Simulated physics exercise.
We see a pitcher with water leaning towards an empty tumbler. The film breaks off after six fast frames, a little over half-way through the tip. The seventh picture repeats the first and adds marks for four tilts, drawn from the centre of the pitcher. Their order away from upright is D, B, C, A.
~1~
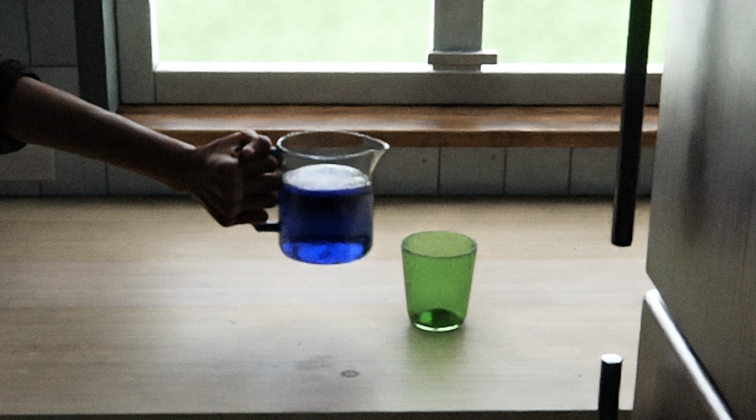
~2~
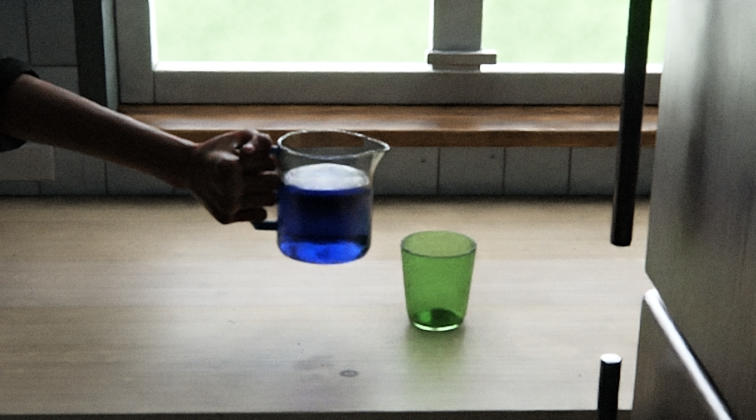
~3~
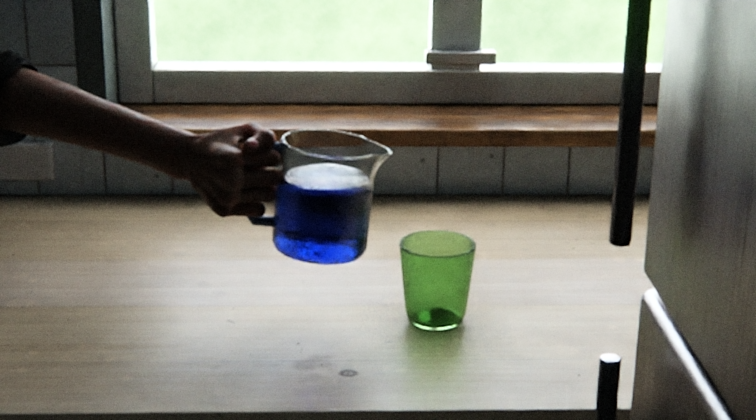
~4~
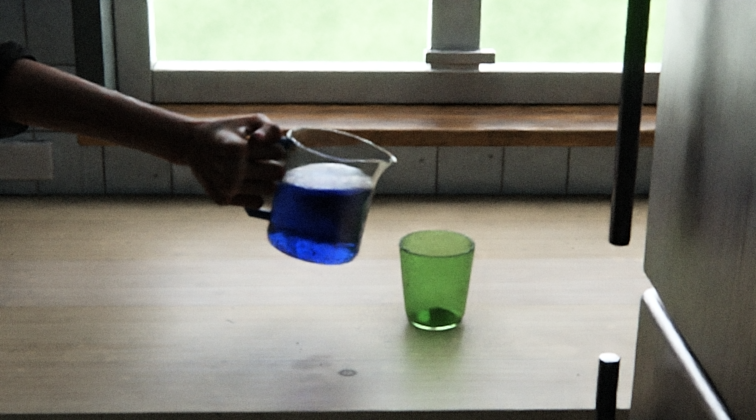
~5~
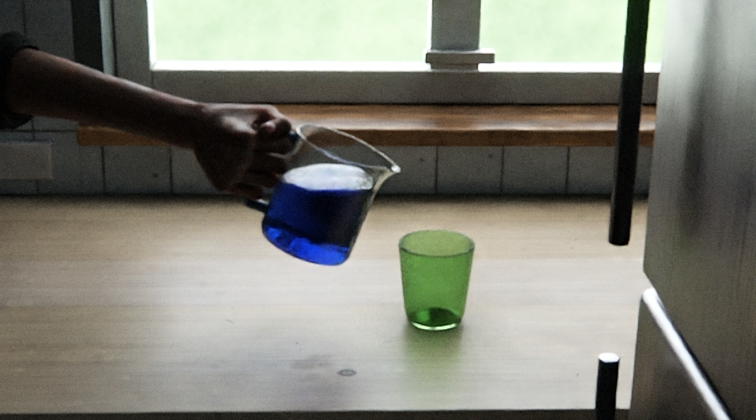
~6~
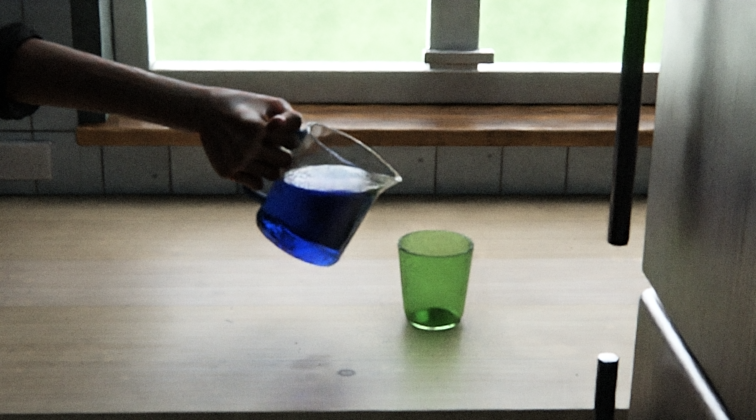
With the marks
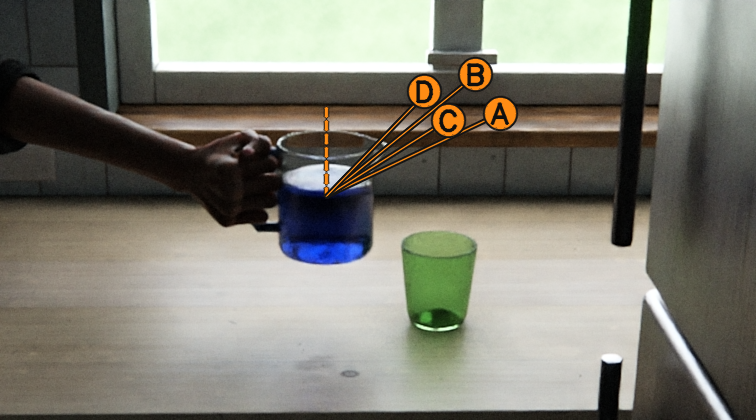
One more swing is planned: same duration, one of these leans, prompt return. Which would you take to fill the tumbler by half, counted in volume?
The best mark is A.
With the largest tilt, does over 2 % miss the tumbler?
No.
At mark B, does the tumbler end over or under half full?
Under half.
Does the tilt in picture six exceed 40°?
No, it does not.
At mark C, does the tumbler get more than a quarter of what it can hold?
Yes.
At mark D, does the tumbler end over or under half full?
Under half.
On the marked copy, A at (485, 120); B at (462, 85); C at (433, 128); D at (413, 105).
With A, the tumbler ends with about 52 % of what it can hold.
With B, the tumbler ends with about 18 % of what it can hold.
With C, the tumbler ends with about 33 % of what it can hold.
With D, the tumbler ends with about 8 % of what it can hold.
